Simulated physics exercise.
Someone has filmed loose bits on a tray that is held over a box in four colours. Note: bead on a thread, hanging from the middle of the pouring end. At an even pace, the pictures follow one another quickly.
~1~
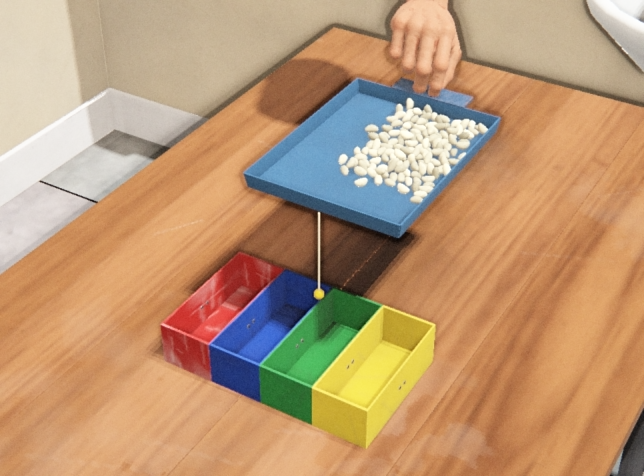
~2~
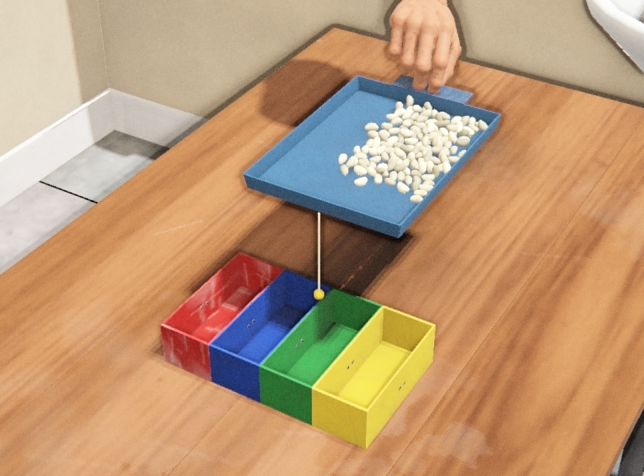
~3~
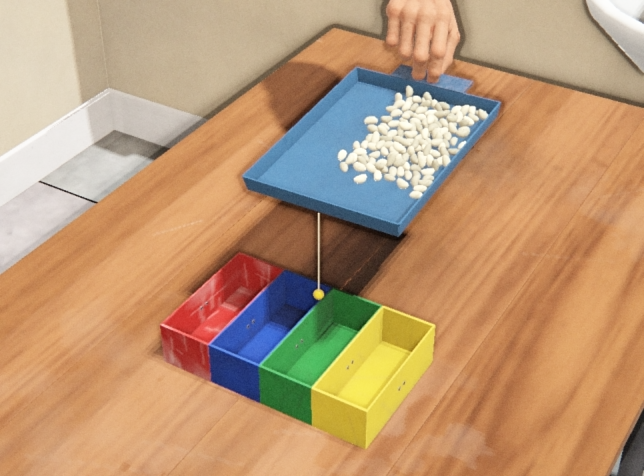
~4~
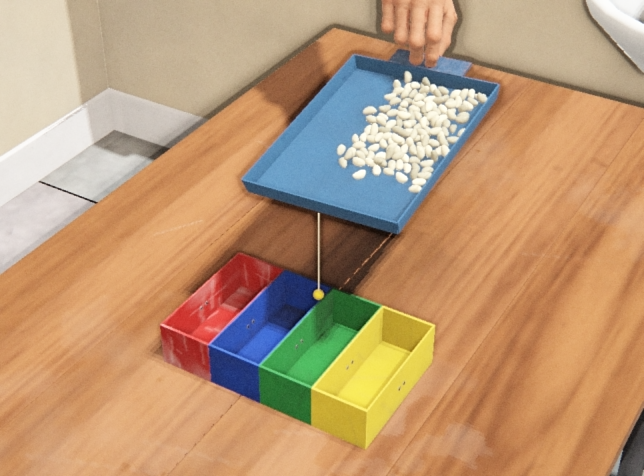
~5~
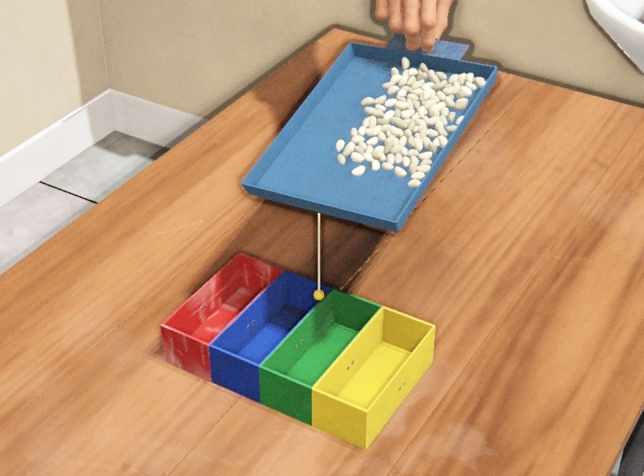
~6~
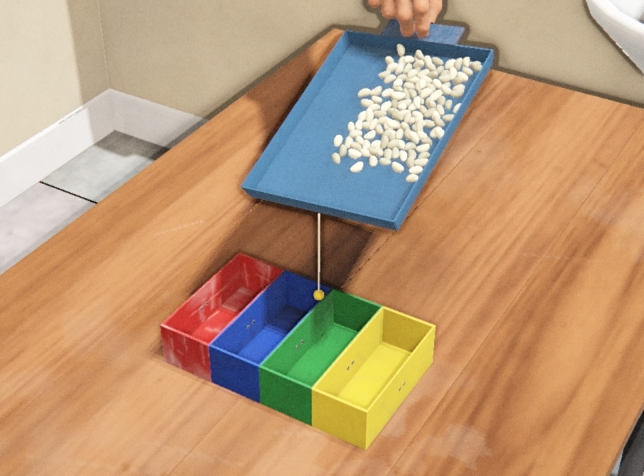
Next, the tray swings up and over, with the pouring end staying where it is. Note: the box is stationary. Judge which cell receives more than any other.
The red cell receives the most.
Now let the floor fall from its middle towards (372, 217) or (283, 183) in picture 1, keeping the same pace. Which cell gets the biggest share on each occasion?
First try: Yellow. Second try: The red cell.
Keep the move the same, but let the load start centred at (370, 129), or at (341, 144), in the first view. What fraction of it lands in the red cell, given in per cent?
First case: Close to 50 %; second case: Close to 60 %.
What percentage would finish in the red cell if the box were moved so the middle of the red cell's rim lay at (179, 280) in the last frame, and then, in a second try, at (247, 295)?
0 % and 50 %.
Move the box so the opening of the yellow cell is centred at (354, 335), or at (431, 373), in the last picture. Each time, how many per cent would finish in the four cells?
Around 100 per cent for the first position, around 50 per cent for the second.
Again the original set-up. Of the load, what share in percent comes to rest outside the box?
Roughly 0 per cent.
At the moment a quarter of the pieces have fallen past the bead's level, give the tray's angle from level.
Approx. 105° from level.
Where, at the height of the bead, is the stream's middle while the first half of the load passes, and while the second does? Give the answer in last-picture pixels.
It goes through near (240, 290) first, then near (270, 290).
Just after the last frame, tray tipped steeply; almost all on the tray; about a tenth falling or outside the box.
A moment on, tray tipped past a quarter turn; roughly two thirds on the tray; roughly a quarter in the red cell; about a tenth in the blue cell; about a tenth falling or outside the box.
Further on, tray tipped past a quarter turn; roughly half in the red cell; roughly a third in the blue cell; about a tenth in the green cell; just a few falling or outside the box.
When it is over, tray tipped past a quarter turn; roughly half in the red cell; roughly a third in the blue cell; about a tenth in the green cell; not one in the yellow cell; just a few outside the box.
